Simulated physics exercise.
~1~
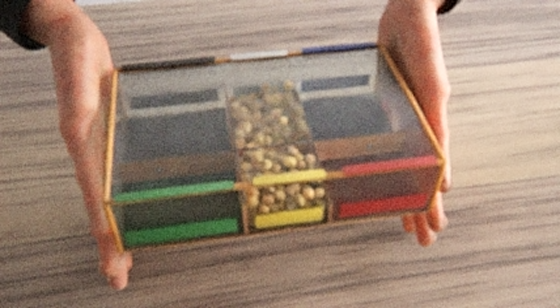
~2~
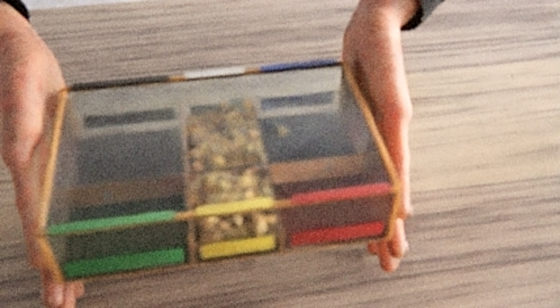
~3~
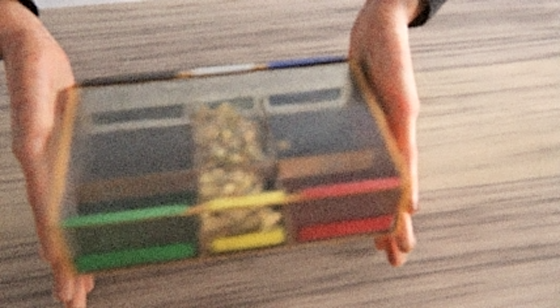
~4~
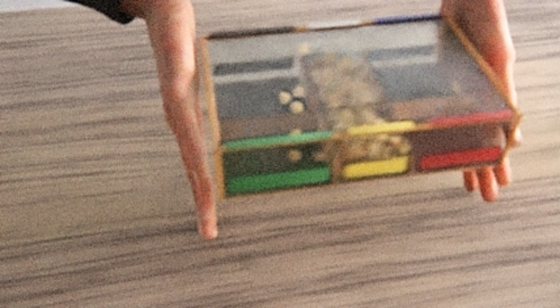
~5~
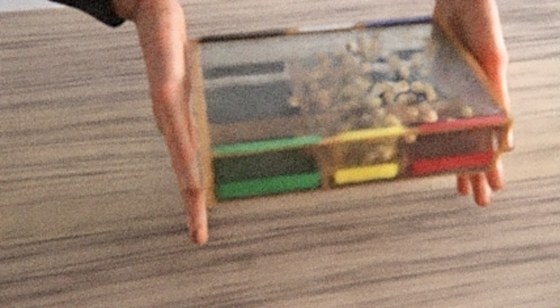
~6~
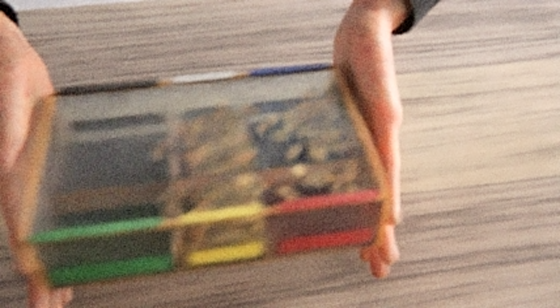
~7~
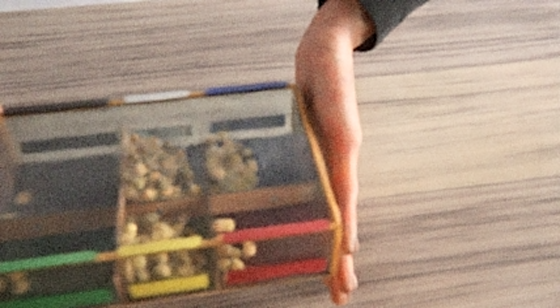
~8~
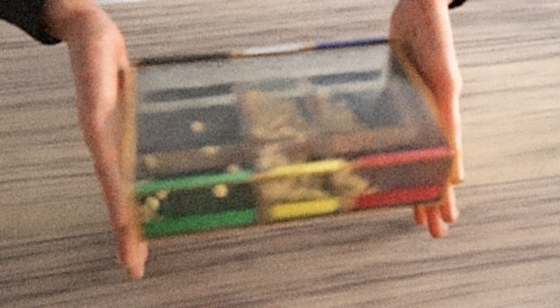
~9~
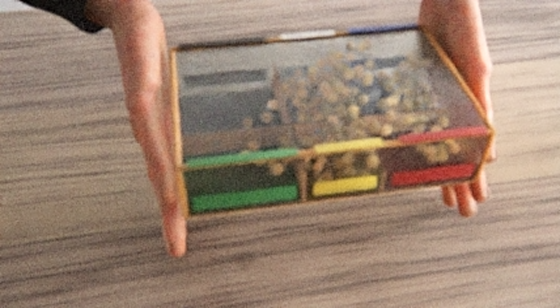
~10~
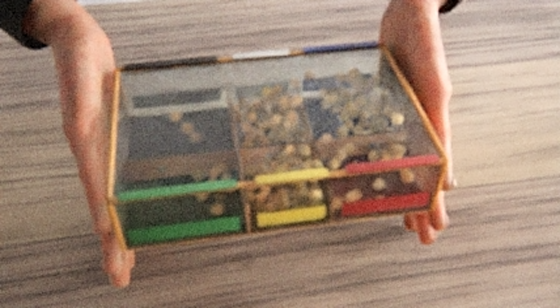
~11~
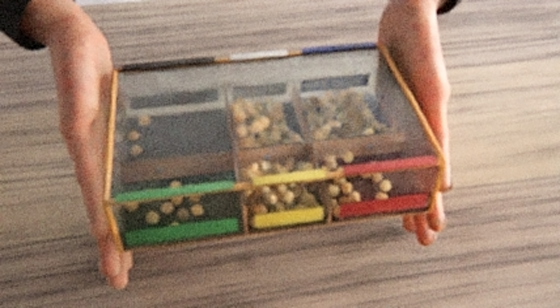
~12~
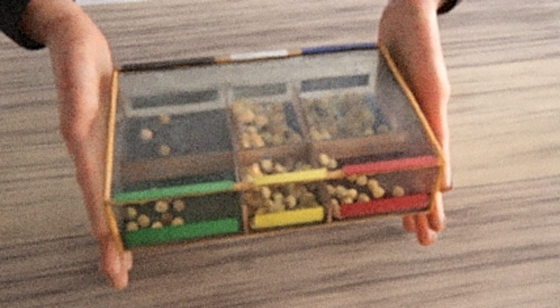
Hands shaking a clear-lidded compartment box side to side, chickpeas scattering from the middle and settling mostly in middle and right sections.
